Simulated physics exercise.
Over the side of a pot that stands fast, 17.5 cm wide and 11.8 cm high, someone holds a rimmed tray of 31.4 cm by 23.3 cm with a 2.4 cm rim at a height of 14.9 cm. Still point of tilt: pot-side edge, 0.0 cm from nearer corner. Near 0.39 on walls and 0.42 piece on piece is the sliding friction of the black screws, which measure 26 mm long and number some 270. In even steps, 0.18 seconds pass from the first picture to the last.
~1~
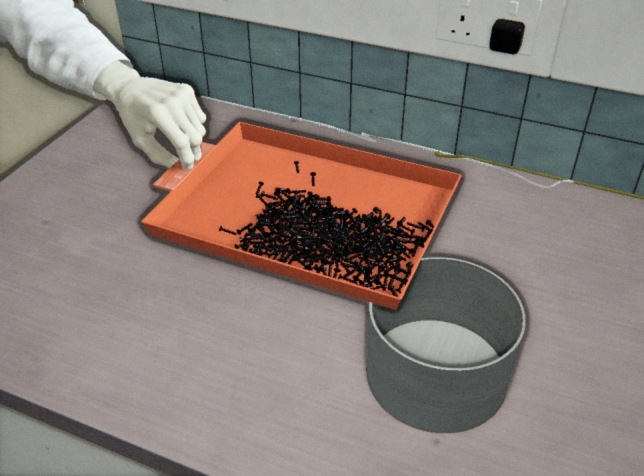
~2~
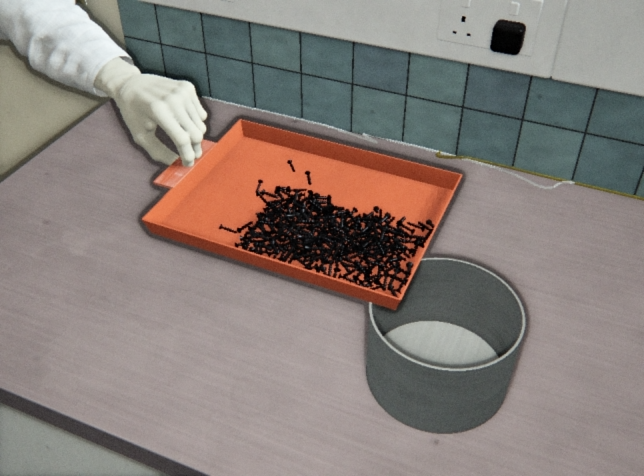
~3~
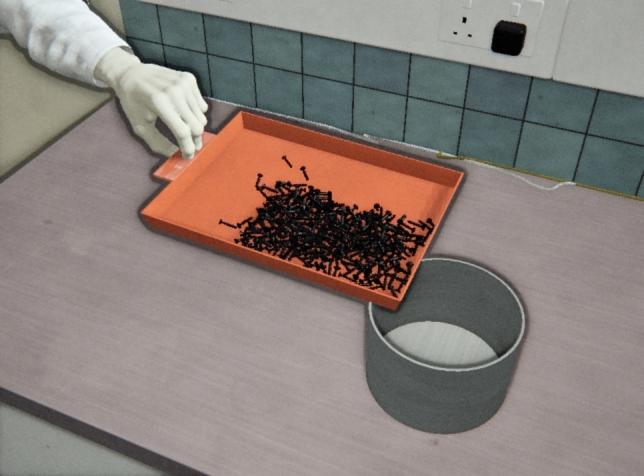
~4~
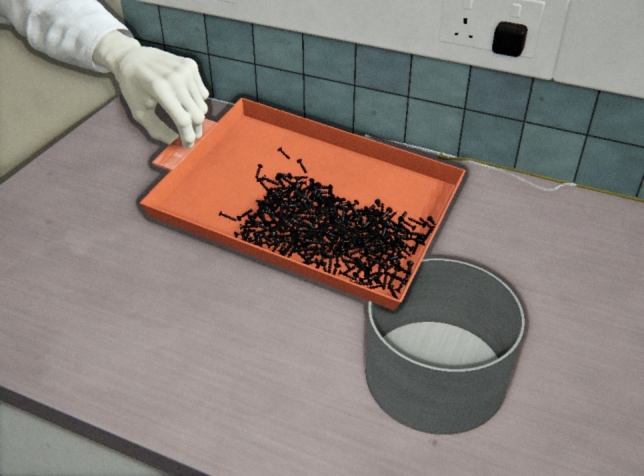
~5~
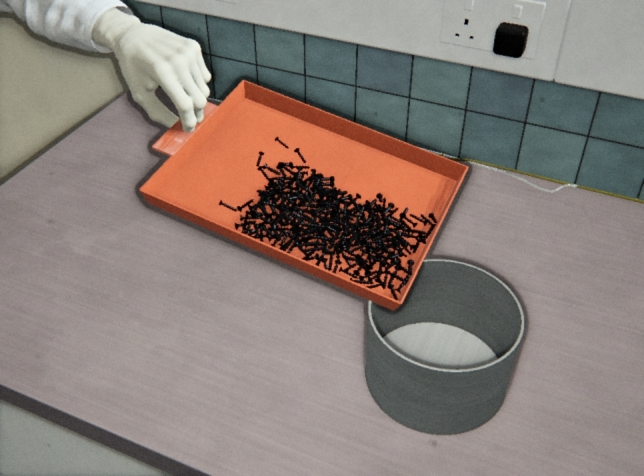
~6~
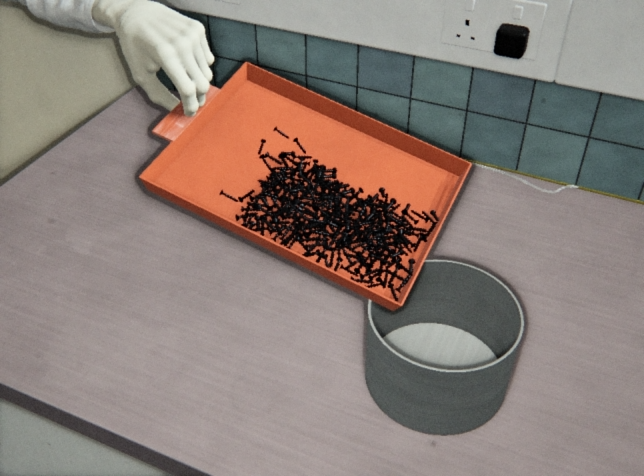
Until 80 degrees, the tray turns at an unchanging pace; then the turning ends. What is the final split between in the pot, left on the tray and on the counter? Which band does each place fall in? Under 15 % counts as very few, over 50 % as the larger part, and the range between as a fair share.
Pot: The larger part. Left on the tray: Very few. Counter: A fair share.
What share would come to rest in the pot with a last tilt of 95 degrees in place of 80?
70 %.
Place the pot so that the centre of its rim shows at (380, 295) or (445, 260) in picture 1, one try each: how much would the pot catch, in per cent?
10 % and 0 %.
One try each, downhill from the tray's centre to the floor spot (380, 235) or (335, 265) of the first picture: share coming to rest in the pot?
Roughly 80 per cent on the first try and 20 per cent on the second.
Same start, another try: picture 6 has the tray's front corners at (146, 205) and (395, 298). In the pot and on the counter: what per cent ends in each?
That works out as pot 5 and counter 90.
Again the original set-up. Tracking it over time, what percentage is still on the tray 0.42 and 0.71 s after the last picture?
Estimates: 100; 10.
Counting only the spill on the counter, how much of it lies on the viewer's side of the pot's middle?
Estimate: Close to 100 per cent of the pieces.
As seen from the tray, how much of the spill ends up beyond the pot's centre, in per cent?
It comes to near 90 percent.
Then, 0.25 s after the last picture, tilt 48 degrees; the tray holds 100 %, the pot 0 %.
Then, 0.42 s after the last picture, tilt 70 degrees; the tray holds 100 %, the pot 0 %.
Then, 0.71 s after the last picture, tilt 80 degrees; the tray holds 10 %, the pot 55 %.
In the end, pot 60 %, tray 5 %, counter 30 %.
